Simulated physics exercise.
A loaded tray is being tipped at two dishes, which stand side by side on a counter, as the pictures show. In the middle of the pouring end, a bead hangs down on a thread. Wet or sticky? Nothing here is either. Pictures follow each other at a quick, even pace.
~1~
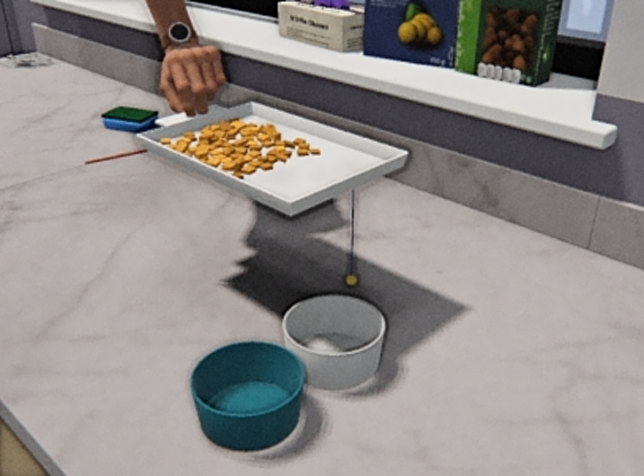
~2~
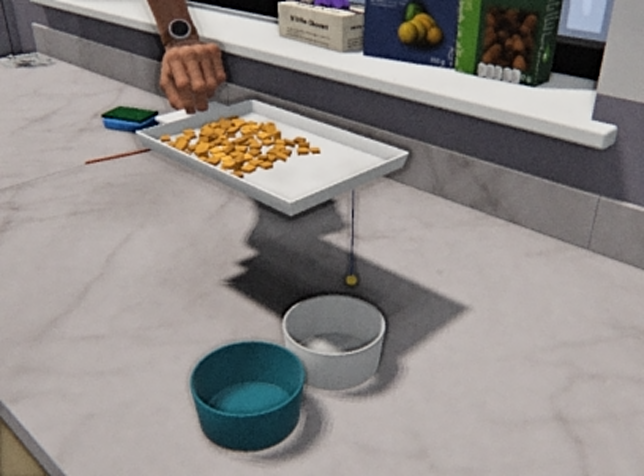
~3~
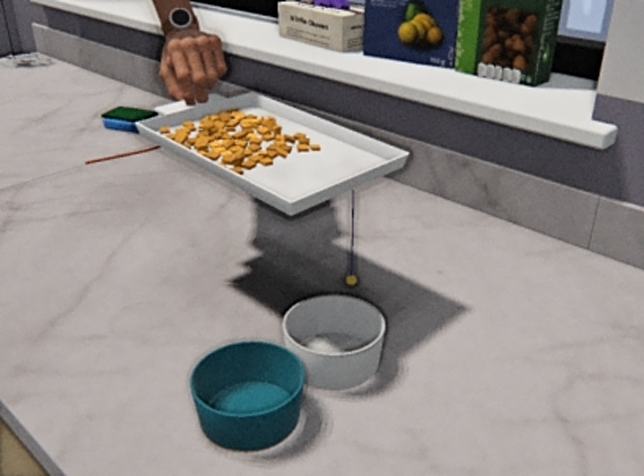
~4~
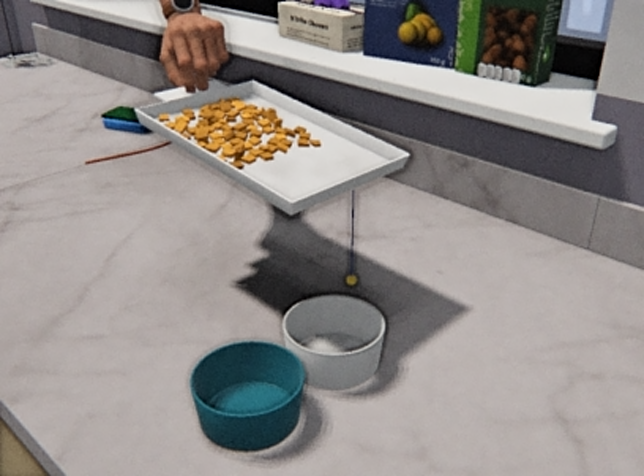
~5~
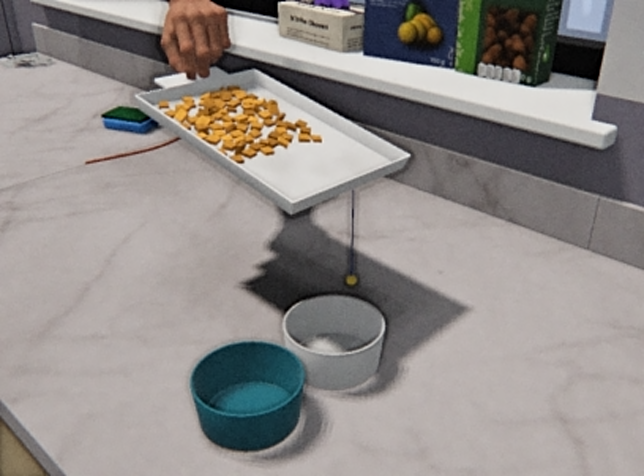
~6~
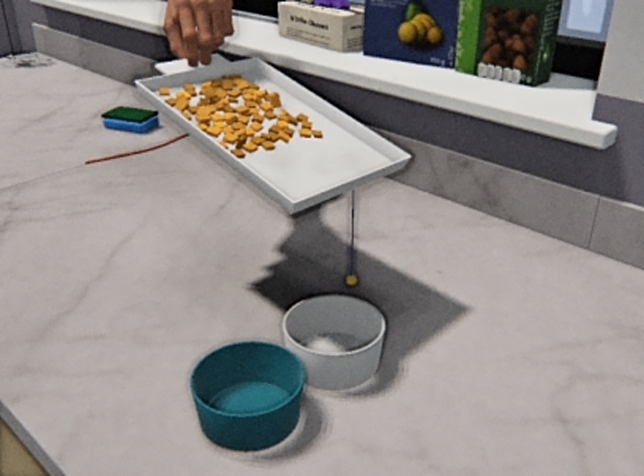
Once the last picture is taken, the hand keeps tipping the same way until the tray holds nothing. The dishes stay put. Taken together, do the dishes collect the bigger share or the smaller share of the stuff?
The smaller share.
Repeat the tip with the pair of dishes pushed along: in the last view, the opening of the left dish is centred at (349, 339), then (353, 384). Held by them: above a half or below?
Try 1: A majority of it. Try 2: A minority of it.
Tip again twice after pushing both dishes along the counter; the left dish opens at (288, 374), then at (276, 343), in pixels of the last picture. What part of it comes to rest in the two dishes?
It would be near 60 per cent first and near 30 per cent second.
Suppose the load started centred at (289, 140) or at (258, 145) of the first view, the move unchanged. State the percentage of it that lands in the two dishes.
Close to 20 per cent, followed by close to 30 per cent.
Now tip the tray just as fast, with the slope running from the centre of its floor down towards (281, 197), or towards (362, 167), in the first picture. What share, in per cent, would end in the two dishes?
Lab note: Try one about 60 %, try two about 0 %.
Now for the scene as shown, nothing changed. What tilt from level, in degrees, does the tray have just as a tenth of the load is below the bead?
Roughly 65 degrees from level.
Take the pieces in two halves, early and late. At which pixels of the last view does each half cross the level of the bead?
Earlier portion about (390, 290); later portion about (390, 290).
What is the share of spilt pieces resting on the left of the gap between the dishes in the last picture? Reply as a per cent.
That would be roughly 0 per cent.
Shortly afterwards, tray tipped steeply; the bulk on the tray; only a few in the right dish; a little in the air.
Next, tray tipped past a quarter turn; near two thirds on the tray; a little in the right dish; near a quarter outside both; a little in the air.
Some moments later, tray tipped past a quarter turn; near a third in the right dish; near two thirds outside both.
In the end, tray tipped past a quarter turn; none at all in the left dish; near a third in the right dish; near two thirds outside both.
